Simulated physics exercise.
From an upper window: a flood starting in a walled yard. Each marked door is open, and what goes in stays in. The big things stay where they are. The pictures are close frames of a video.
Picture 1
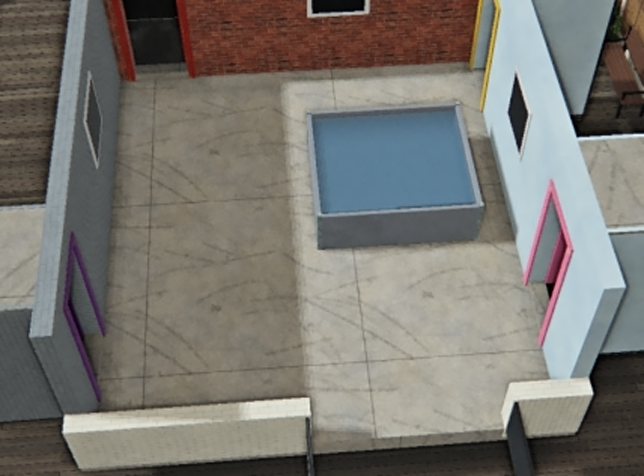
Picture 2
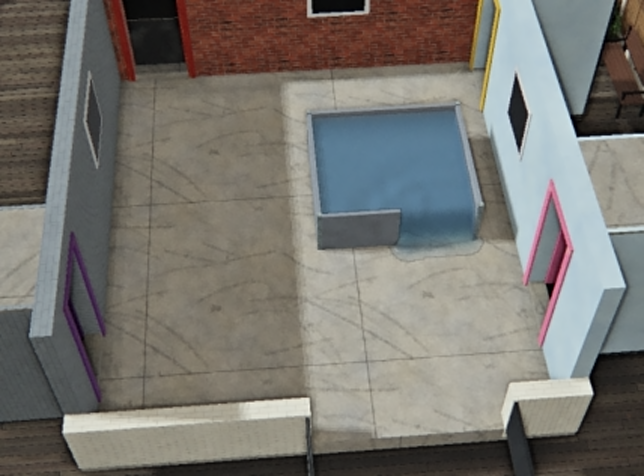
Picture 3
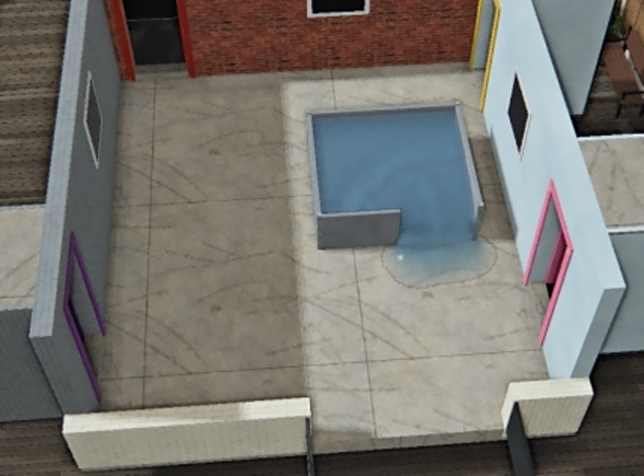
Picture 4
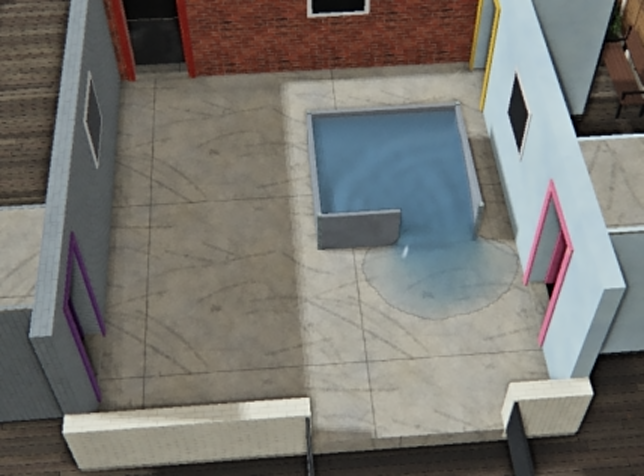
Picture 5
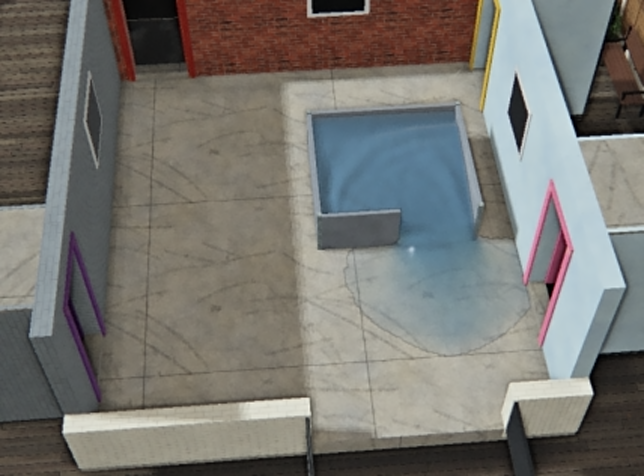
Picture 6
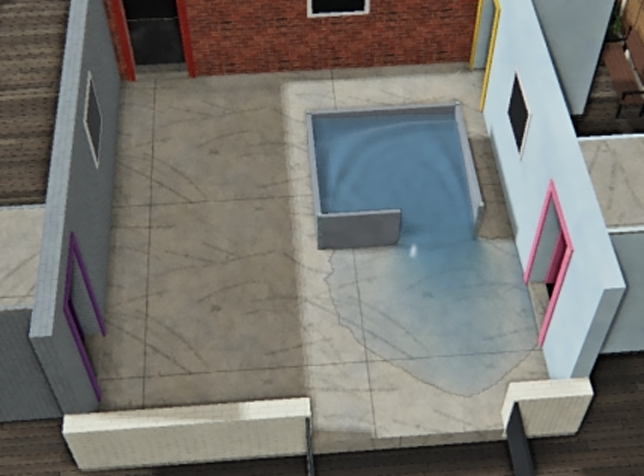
In a walled yard, water pours through a gap in a raised tank and spreads across the concrete.
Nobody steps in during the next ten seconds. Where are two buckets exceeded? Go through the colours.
One by one: The yellow door stays under that; the pink door takes more than that; the red door stays under that; the purple door stays under that.
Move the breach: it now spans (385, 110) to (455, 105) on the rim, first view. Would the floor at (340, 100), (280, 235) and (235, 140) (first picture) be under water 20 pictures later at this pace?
One after the other: Wet, dry, awash.
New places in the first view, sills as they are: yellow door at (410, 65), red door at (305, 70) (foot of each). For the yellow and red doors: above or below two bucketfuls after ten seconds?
My reading: The yellow one keeps below it; the red one lets less in.
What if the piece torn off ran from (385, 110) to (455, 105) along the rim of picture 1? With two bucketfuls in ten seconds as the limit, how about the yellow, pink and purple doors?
The yellow door floods; the pink door is under; the purple door is under.
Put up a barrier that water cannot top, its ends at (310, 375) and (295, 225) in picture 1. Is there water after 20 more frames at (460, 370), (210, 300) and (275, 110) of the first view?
In turn: Wet, no water, dry.
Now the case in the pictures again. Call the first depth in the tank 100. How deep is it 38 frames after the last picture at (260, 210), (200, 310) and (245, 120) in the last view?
About 0, 2 and 0 per cent.
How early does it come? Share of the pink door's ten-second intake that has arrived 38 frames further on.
Close to 95 %.
A moment on, water covers 25 % of the floor; the yellow door not reached, the pink door under two buckets in, the red door not reached, the purple door not reached.
Next, water covers 25 % of the floor; the yellow door not reached, the pink door over two buckets in, the red door not reached, the purple door not reached.
Then, water covers 30 % of the floor; the yellow door not reached, the pink door far over two buckets in, the red door not reached, the purple door not reached.
Later, water covers 40 % of the floor; the yellow door wet at the sill, nothing in, the pink door far over two buckets in, the red door not reached, the purple door wet at the sill, nothing in.
In the end, water covers 55 % of the floor; the yellow door wet at the sill, nothing in, the pink door far over two buckets in, the red door not reached, the purple door wet at the sill, nothing in.
